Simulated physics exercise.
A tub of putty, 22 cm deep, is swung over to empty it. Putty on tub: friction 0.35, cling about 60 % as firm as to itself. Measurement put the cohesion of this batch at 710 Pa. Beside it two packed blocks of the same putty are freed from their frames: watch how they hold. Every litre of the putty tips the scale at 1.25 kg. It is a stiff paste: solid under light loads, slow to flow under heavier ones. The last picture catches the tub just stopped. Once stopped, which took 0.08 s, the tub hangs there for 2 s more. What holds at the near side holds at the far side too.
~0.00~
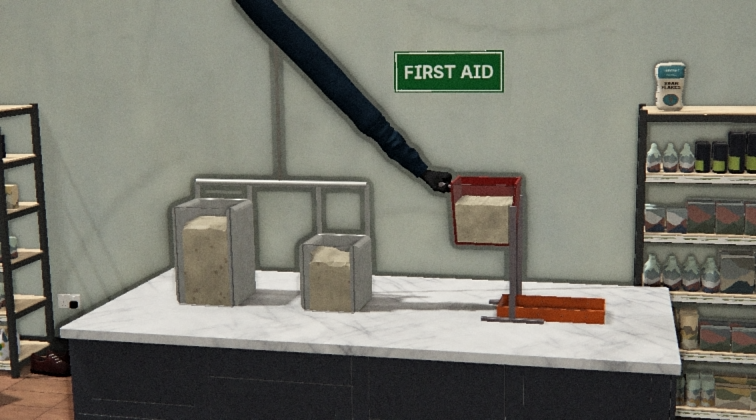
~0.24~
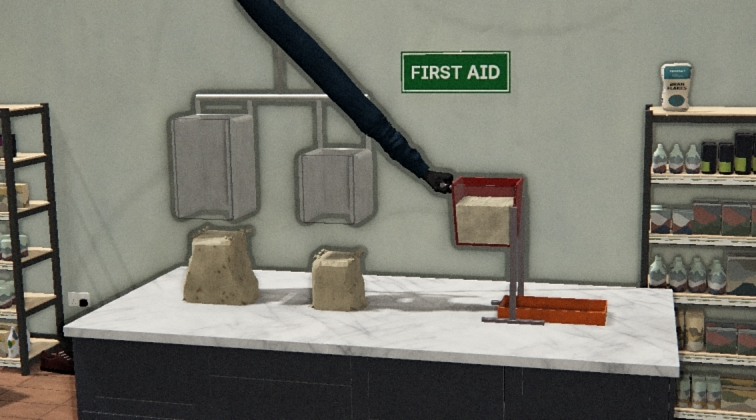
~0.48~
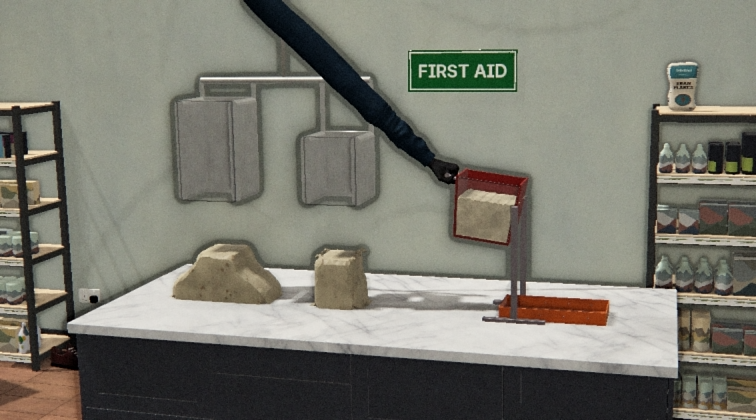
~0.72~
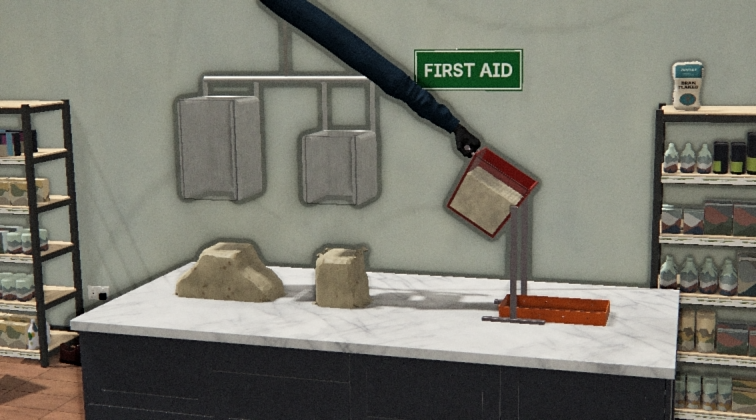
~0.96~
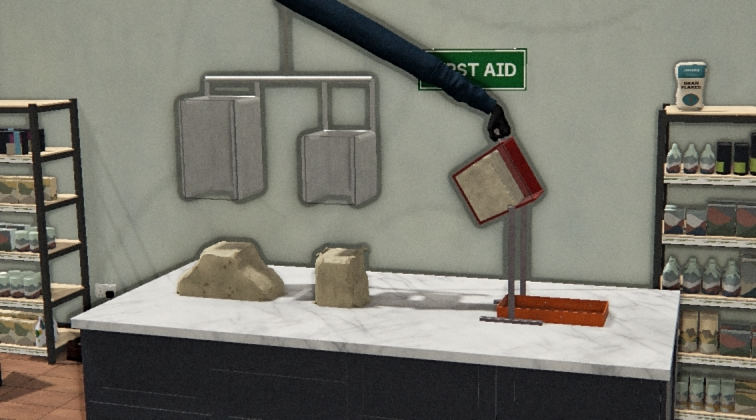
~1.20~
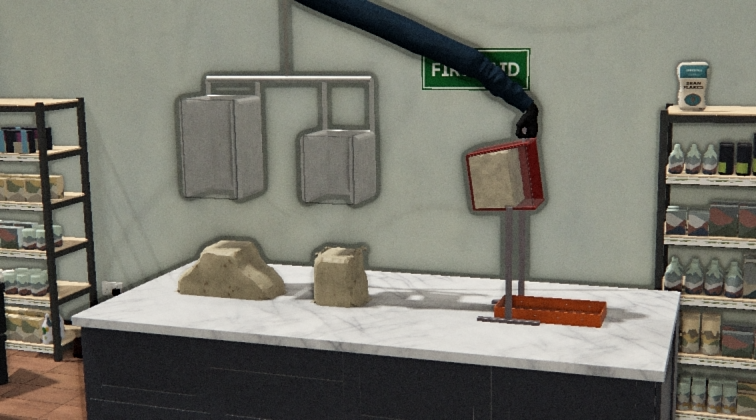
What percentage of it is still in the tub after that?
About 100 %.
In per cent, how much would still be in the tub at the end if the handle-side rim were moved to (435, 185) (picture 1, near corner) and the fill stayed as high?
I'd say around 100 percent would remain in the tub at the end.
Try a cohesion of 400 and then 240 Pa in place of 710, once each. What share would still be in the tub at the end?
Result: 80 % for the first case, 60 % for the second.
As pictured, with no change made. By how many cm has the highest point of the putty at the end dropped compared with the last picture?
About 0 cm.
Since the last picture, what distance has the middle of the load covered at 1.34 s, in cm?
Something like 0 cm, I'd say.
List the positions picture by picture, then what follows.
Handle-side rim at (453, 184), tilt 0 degrees; crest of the putty at (459, 204); block heights 34 cm, 22 cm (left to right), in the first frame.
Handle-side rim at (454, 185), tilt 0 degrees; crest of the putty at (460, 204); block heights 28 cm, 21 cm (left to right), in the second frame.
Handle-side rim at (458, 177), tilt 7 degrees; crest of the putty at (462, 197); block heights 21 cm, 21 cm (left to right), in the third frame.
Handle-side rim at (477, 155), tilt 33 degrees; crest of the putty at (471, 175); block heights 21 cm, 21 cm (left to right), in the fourth frame.
Handle-side rim at (503, 144), tilt 60 degrees; crest of the putty at (485, 158); block heights 21 cm, 21 cm (left to right), in the fifth frame.
Handle-side rim at (526, 146), tilt 82 degrees; crest of the putty at (504, 152); block heights 21 cm, 21 cm (left to right), in the sixth frame.
After 1.34 s, the tub is at 82 degrees and holds 100 %.
After 1.51 s, the tub is at 82 degrees and holds 100 %.
After 1.68 s, the tub is at 82 degrees and holds 100 %.
After 1.85 s, the tub is at 82 degrees and holds 100 %.
After 3.20 s, the tub is at 82 degrees and holds 100 %.
